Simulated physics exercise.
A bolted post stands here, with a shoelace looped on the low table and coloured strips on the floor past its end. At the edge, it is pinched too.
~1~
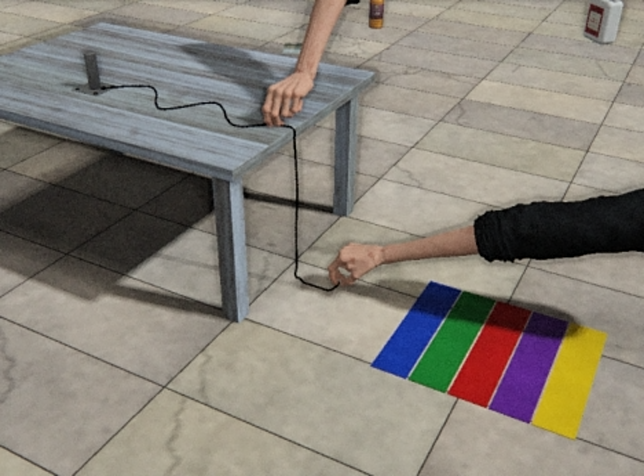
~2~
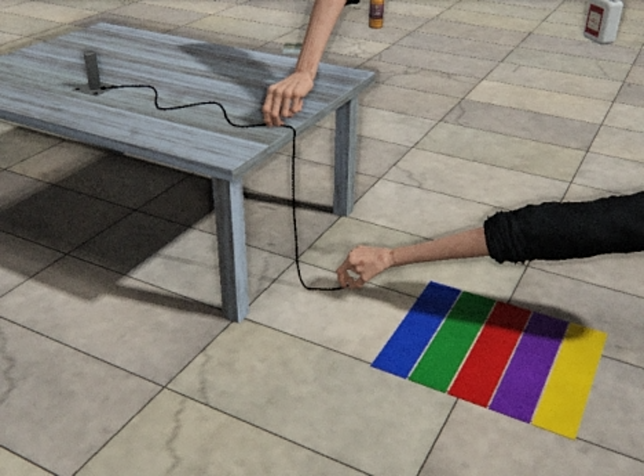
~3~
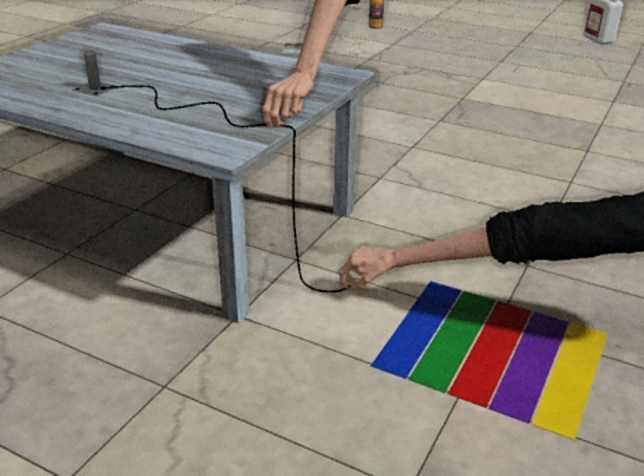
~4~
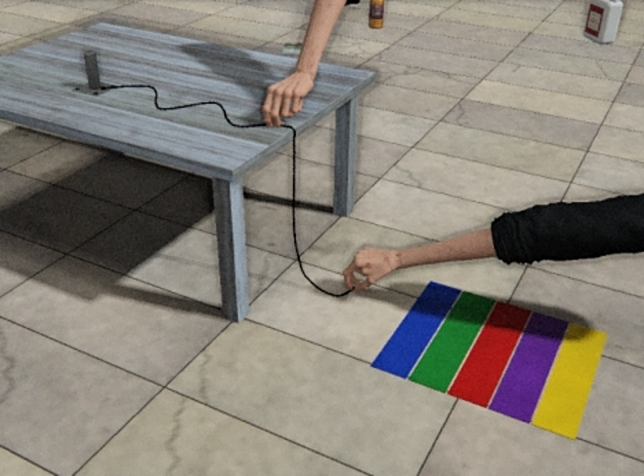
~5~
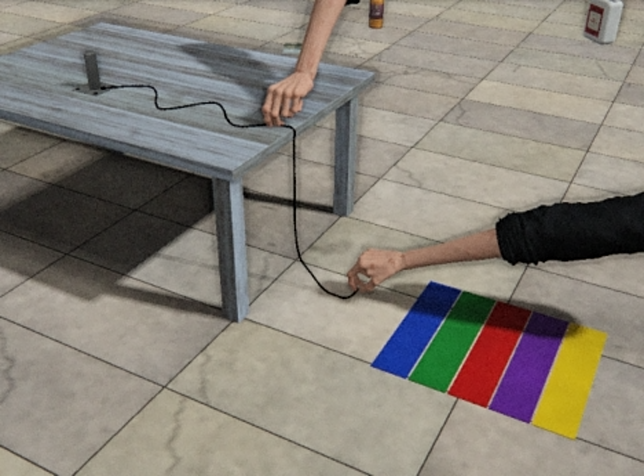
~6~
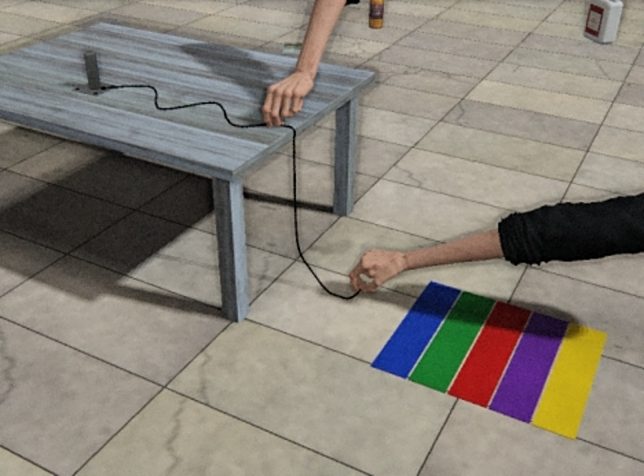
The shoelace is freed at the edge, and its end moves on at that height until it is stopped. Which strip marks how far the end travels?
The purple strip.
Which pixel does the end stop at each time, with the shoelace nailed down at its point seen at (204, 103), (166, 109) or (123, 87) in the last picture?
First try near (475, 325), second near (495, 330), third near (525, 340).
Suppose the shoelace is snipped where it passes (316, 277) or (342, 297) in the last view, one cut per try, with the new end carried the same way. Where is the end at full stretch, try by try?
The pixels are (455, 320) and (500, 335), in that order.
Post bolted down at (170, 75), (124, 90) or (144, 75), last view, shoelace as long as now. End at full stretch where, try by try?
(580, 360), (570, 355) and (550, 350), roughly.
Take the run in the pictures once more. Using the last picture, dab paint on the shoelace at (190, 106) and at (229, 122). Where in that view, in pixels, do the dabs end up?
They finish close to (222, 115) and close to (291, 133).
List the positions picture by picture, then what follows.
In the first picture, end (339, 283); blue (400, 355); green (437, 368); red (476, 381); purple (517, 396); yellow (560, 411).
In the second picture, end (348, 285); shoelace through (138, 86) (162, 109) (225, 112) (281, 125) (294, 196) (298, 267).
In the third picture, end (350, 286).
In the fourth picture, end (354, 287); shoelace through (138, 86) (162, 109) (225, 112) (281, 125) (294, 196) (301, 266).
In the fifth picture, end (358, 289).
In the sixth picture, end (360, 289); shoelace through (138, 86) (162, 109) (225, 112) (281, 125) (295, 196) (307, 266).
Early on, end near (464, 322); over green.
Midway, end near (508, 336); over red.
At the end of the slack, end near (535, 345); over purple. It halts on the purple strip.
